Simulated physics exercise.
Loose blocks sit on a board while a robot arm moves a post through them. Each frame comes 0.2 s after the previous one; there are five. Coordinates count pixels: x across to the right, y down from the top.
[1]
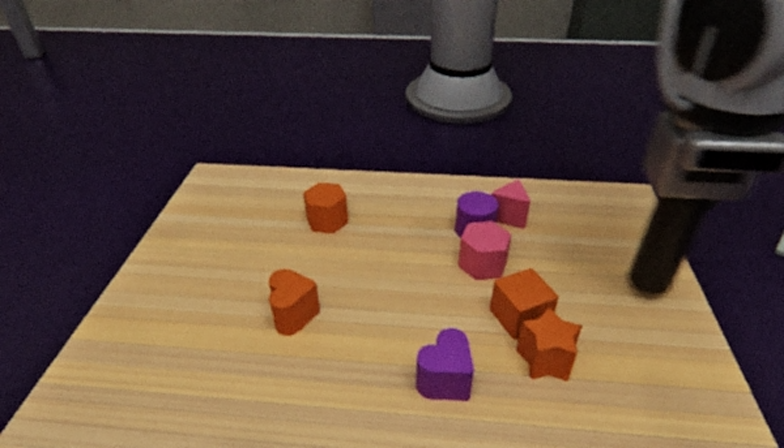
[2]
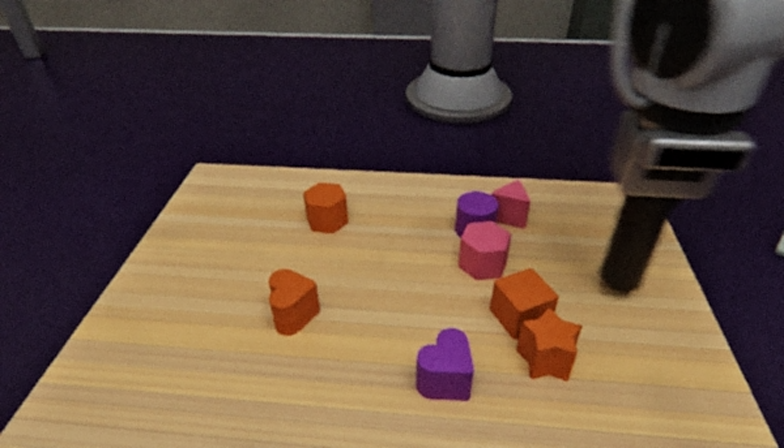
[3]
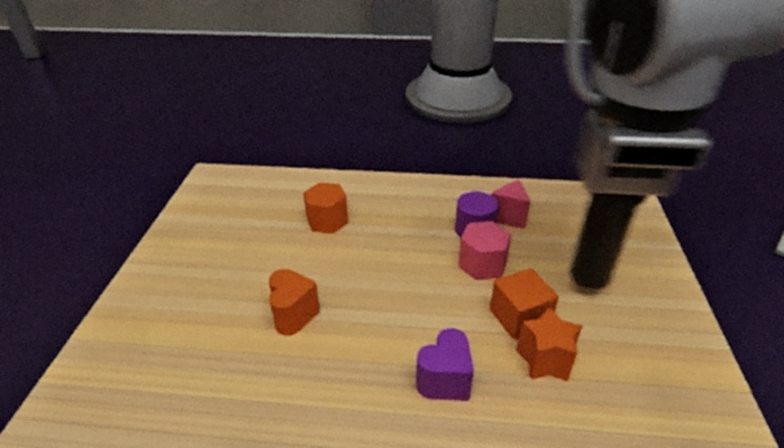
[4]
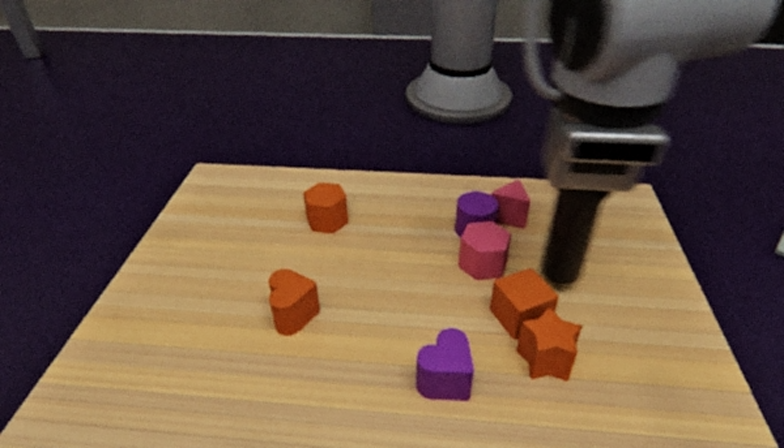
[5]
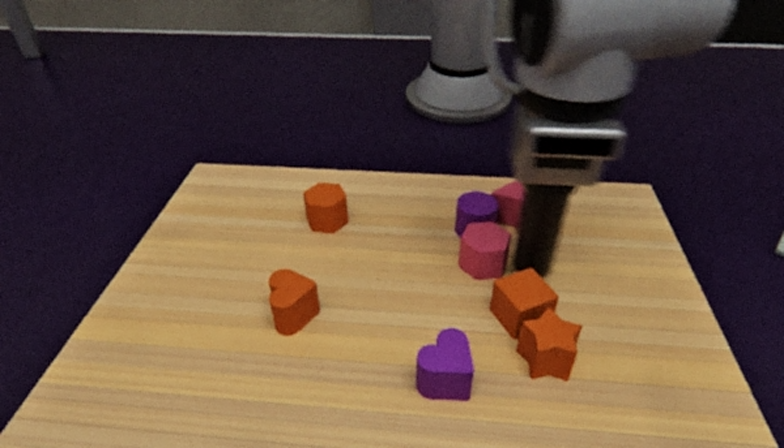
A robot arm moving a dark post leftward over a wooden board toward a pink block, the scattered colourful blocks staying still.
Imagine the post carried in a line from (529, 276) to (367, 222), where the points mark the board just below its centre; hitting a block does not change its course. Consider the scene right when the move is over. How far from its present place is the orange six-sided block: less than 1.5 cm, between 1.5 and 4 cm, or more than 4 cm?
The move is medium, 1.5 to 4 cm.
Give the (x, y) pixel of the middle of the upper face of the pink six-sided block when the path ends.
Around pixel (328, 204).
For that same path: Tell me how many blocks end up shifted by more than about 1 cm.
The way I see it, the answer is two.
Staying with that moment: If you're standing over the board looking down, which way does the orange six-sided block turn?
The block spins clockwise.
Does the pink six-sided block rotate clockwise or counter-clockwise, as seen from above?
From above, counter-clockwise.
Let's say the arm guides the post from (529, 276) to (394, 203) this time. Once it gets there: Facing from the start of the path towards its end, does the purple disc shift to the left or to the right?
It's pushed right.
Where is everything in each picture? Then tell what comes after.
Tip of the post at (650, 280), middles of tops, orange six-sided block at (325, 194), purple disc at (478, 202), pink six-sided block at (486, 236), in the first picture.
Post at (620, 278), nothing pushed, in the second picture.
Post at (590, 275), nothing pushed, in the third picture.
Post at (561, 271), nothing pushed, in the fourth picture.
Post at (532, 266), orange six-sided block at (325, 194), purple disc at (478, 202), pink six-sided block at (486, 236), in the fifth picture.
What follows on the original path. One third of the way, post at (471, 247); pink six-sided block at (432, 222).
Two thirds of the way, post at (416, 229); pink six-sided block at (376, 209), turned 25° anticlockwise.
At the end, post at (366, 212); orange six-sided block at (298, 189), turned 40° clockwise; purple disc unmoved; pink six-sided block at (328, 204), turned 55° anticlockwise.
